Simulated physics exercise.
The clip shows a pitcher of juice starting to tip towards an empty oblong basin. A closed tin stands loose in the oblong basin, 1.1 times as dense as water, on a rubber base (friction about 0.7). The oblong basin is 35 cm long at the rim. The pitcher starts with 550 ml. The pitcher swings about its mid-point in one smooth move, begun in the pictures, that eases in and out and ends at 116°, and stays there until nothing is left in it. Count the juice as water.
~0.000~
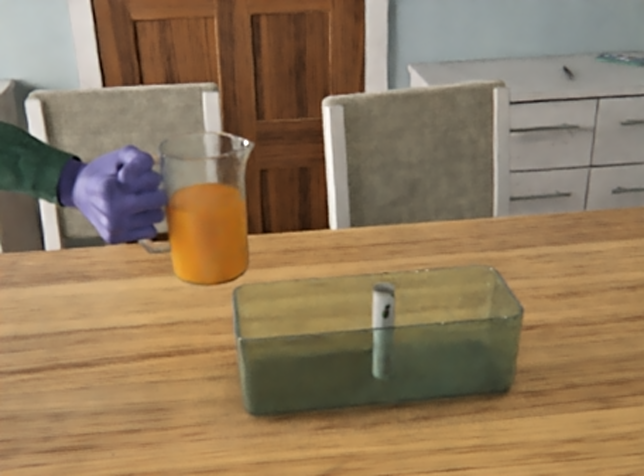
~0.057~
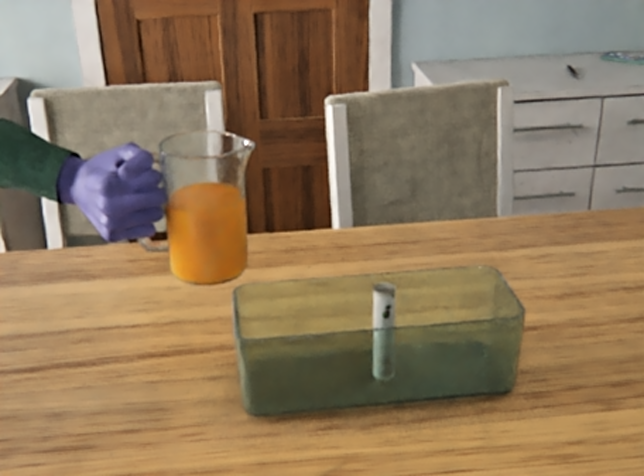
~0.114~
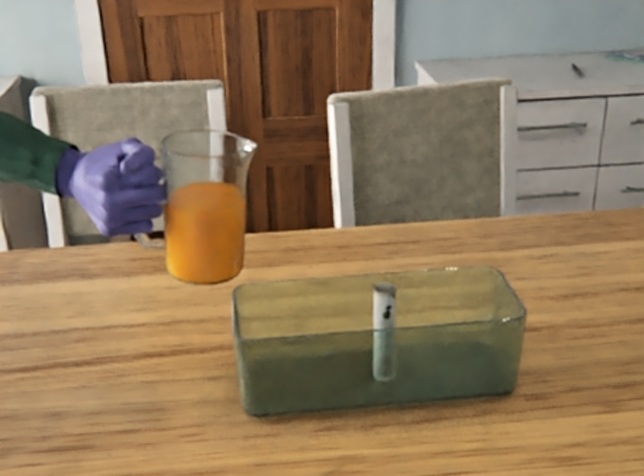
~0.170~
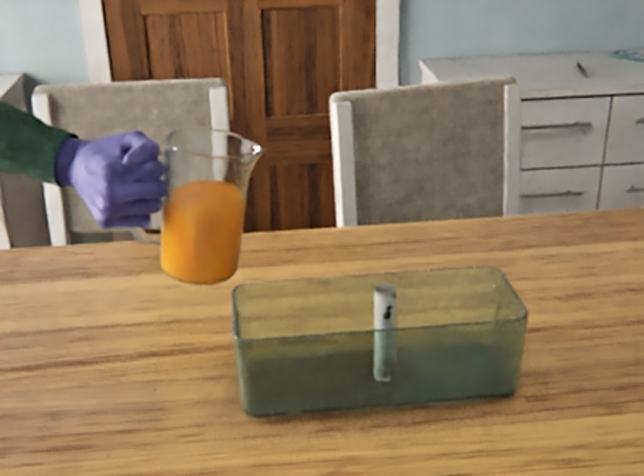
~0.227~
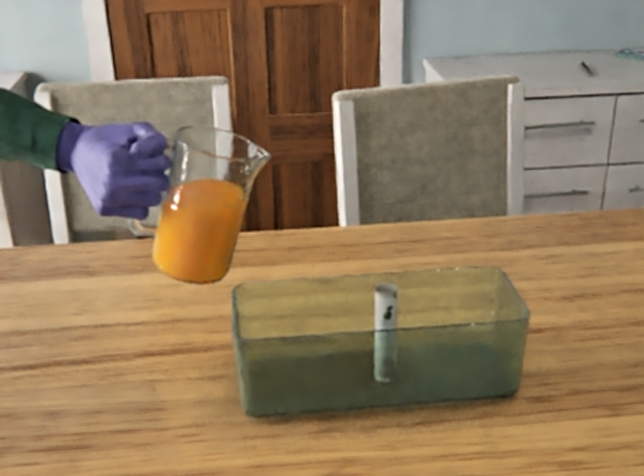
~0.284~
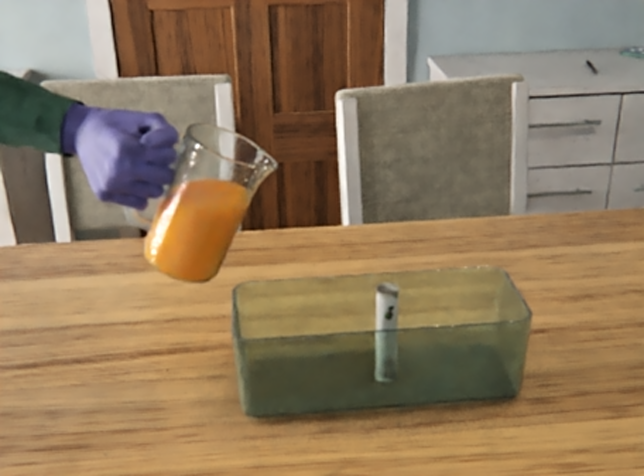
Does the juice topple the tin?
It remains upright.
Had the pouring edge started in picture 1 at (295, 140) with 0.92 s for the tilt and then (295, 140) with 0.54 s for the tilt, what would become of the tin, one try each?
First it topples; then it topples.
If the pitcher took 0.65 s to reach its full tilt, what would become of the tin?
Then it stays up.
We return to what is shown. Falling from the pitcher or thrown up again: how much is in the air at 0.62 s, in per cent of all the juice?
Near 10 in a hundred.
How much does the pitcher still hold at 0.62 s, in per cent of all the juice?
About 90 per cent.
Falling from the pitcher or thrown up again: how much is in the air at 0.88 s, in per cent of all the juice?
Some 20 per cent.
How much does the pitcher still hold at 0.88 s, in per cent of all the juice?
Near 26 in a hundred.
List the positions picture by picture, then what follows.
In the first picture, it leans 0°; its right rim is at (254, 144); the juice meets the walls at (167, 197) and (243, 192); the oblong basin's rim runs from (235, 313) to (509, 290); the tin's top is at (384, 292).
In the second picture, it leans 1°; its right rim is at (255, 144); the juice meets the walls at (167, 196) and (243, 191).
In the third picture, it leans 4°; its right rim is at (259, 146); the juice meets the walls at (167, 196) and (243, 190).
In the fourth picture, it leans 10°; its right rim is at (264, 150); the juice meets the walls at (166, 195) and (244, 190).
In the fifth picture, it leans 17°; its right rim is at (271, 156); the juice meets the walls at (165, 197) and (246, 189).
In the sixth picture, it leans 25°; its right rim is at (278, 165); the juice meets the walls at (161, 203) and (250, 190).
After 0.62 s the tilt is 89° and 90 per cent is still to pour; the tin stands where it began.
After 0.88 s the tilt is 115° and 26 per cent is still to pour; the tin stands where it began.
After 1.14 s the tilt is 116° and 1 per cent is still to pour; the tin stands where it began.
After 1.42 s the tilt is 116° and 0 per cent is still to pour; the tin stands where it began.
In the end the tin stands where it began.
